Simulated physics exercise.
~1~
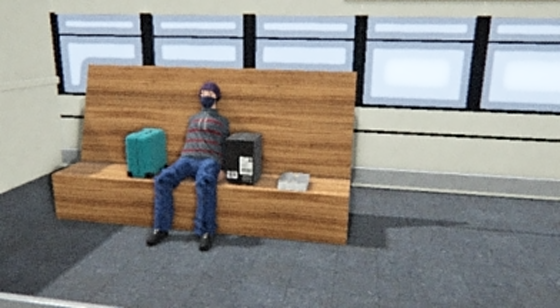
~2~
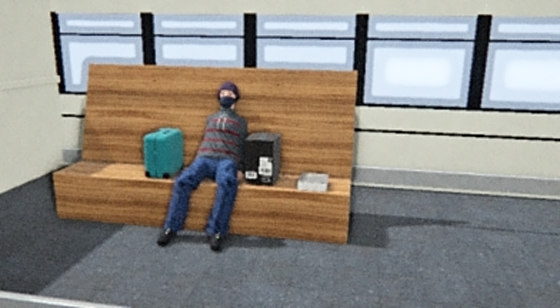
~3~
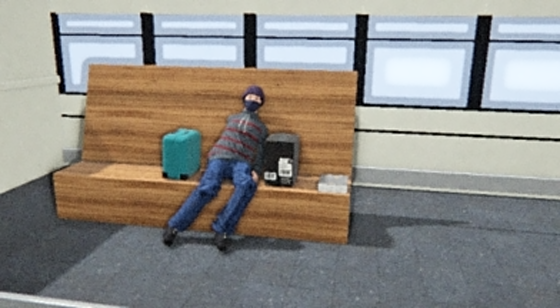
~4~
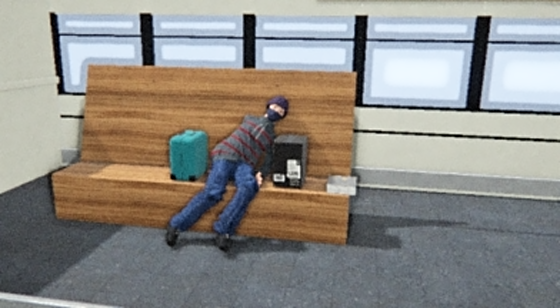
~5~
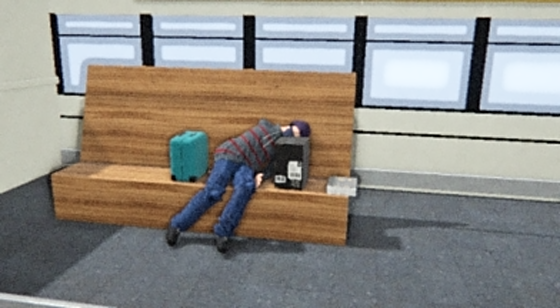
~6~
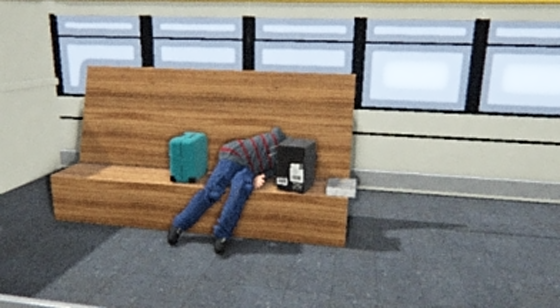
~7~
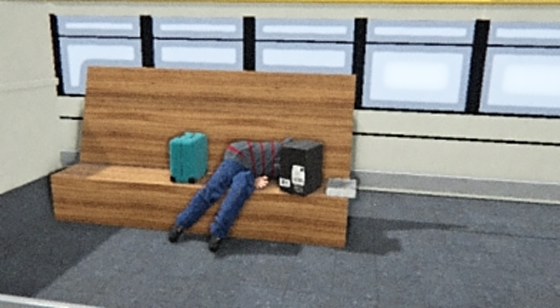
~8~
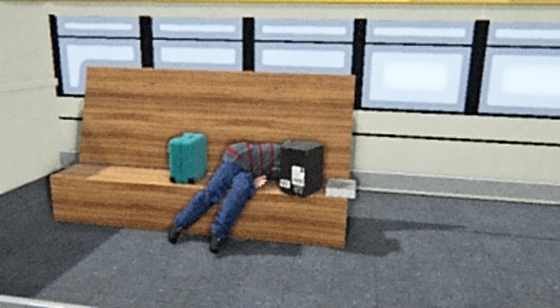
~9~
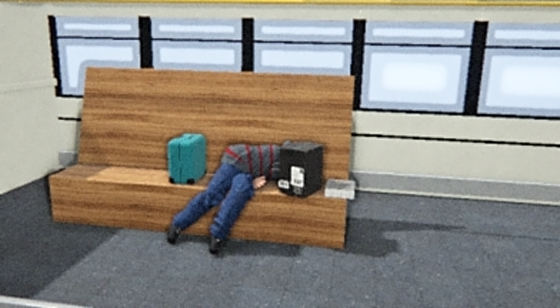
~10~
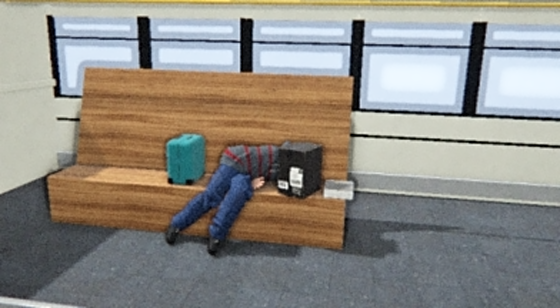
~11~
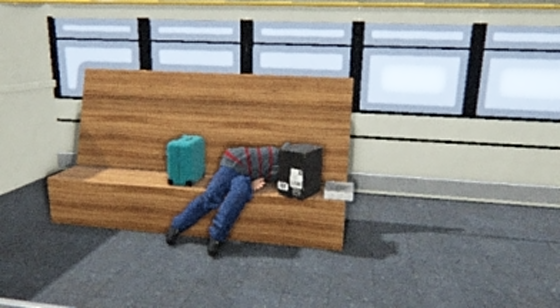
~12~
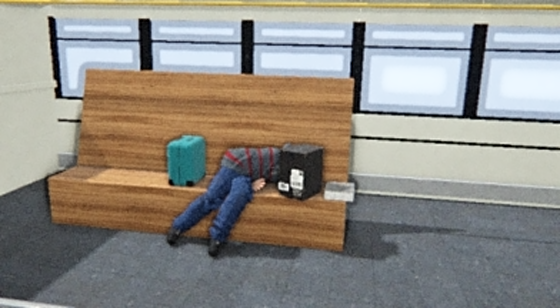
Limp masked passenger sliding right along a wooden bench with the luggage, then slumping sideways behind a black case and lying still.
